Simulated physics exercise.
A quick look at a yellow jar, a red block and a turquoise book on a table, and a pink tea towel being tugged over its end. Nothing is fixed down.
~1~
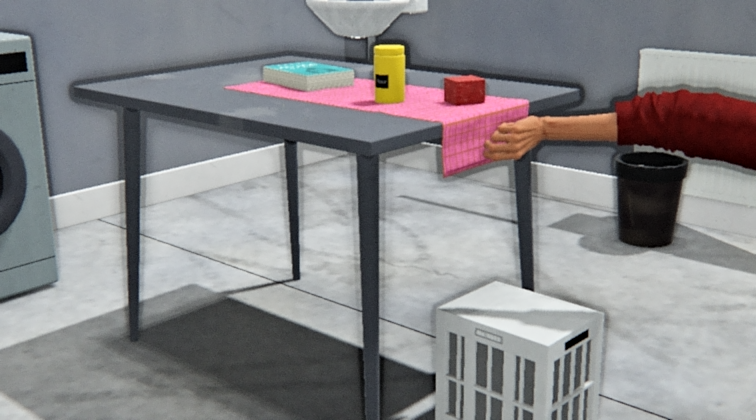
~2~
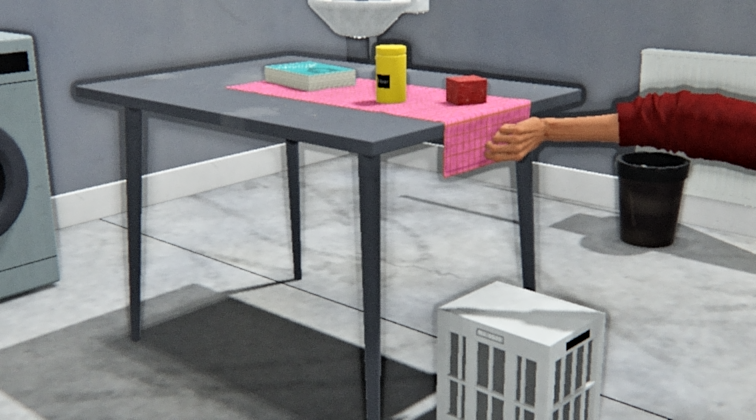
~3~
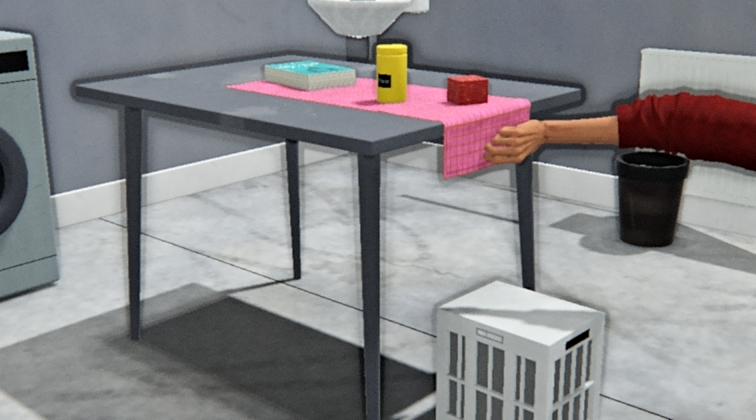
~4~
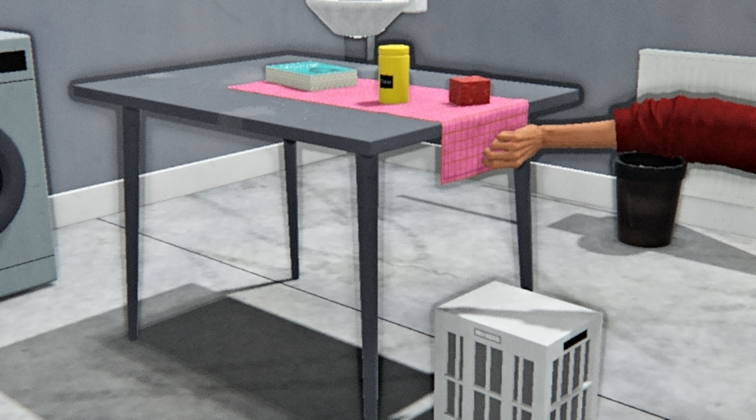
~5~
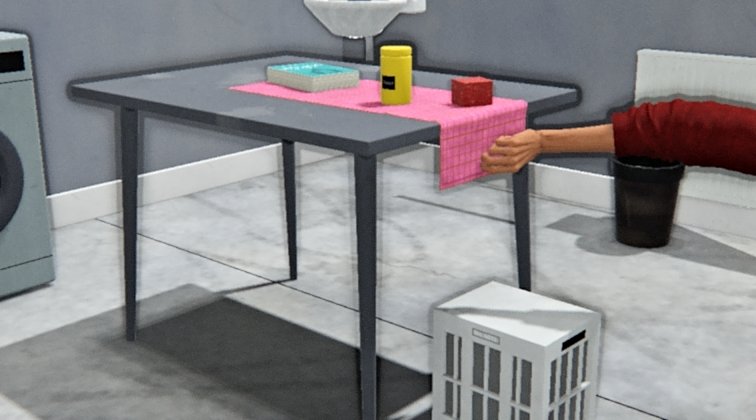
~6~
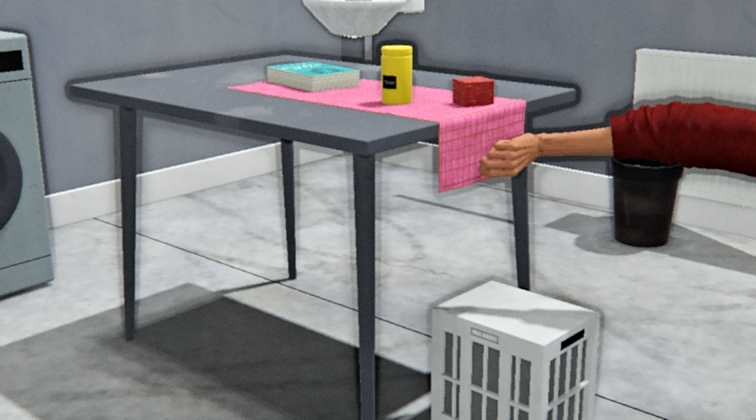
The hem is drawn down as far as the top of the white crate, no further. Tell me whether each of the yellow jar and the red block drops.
Outcome: The yellow jar is carried off the end and the red block falls off.
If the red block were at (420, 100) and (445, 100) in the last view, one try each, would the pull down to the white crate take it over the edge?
First, it falls off; second, it falls off.
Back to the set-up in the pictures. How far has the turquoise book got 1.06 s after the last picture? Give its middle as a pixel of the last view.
By then it is at (351, 82).
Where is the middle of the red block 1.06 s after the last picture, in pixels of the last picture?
Near (537, 267).
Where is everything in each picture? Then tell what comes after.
In the first frame, tea towel end (443, 178); yellow jar (389, 47); red block (465, 78); turquoise book (308, 68); top of the crate (523, 324).
In the second frame, tea towel end (444, 178), far hem (224, 88); red block (467, 78); red block stands on the cloth.
In the third frame, tea towel end (444, 179); yellow jar (391, 46).
In the fourth frame, tea towel end (440, 185), far hem (225, 88); red block (470, 79).
In the fifth frame, tea towel end (439, 190); yellow jar (396, 48).
In the sixth frame, tea towel end (438, 193), far hem (227, 89); yellow jar (397, 47); red block (474, 79); top of the crate (519, 324).
Then, 1.06 s later than the last view, hem going down; jar carried along near (445, 81); block down below near (537, 267).
Then, 2.02 s later than the last view, hem going down; jar down below near (522, 280); block down below near (537, 267).
Finally, hem on the crate; jar down below near (522, 280); block down below near (537, 267). The yellow jar falls off and the red block goes over the edge.
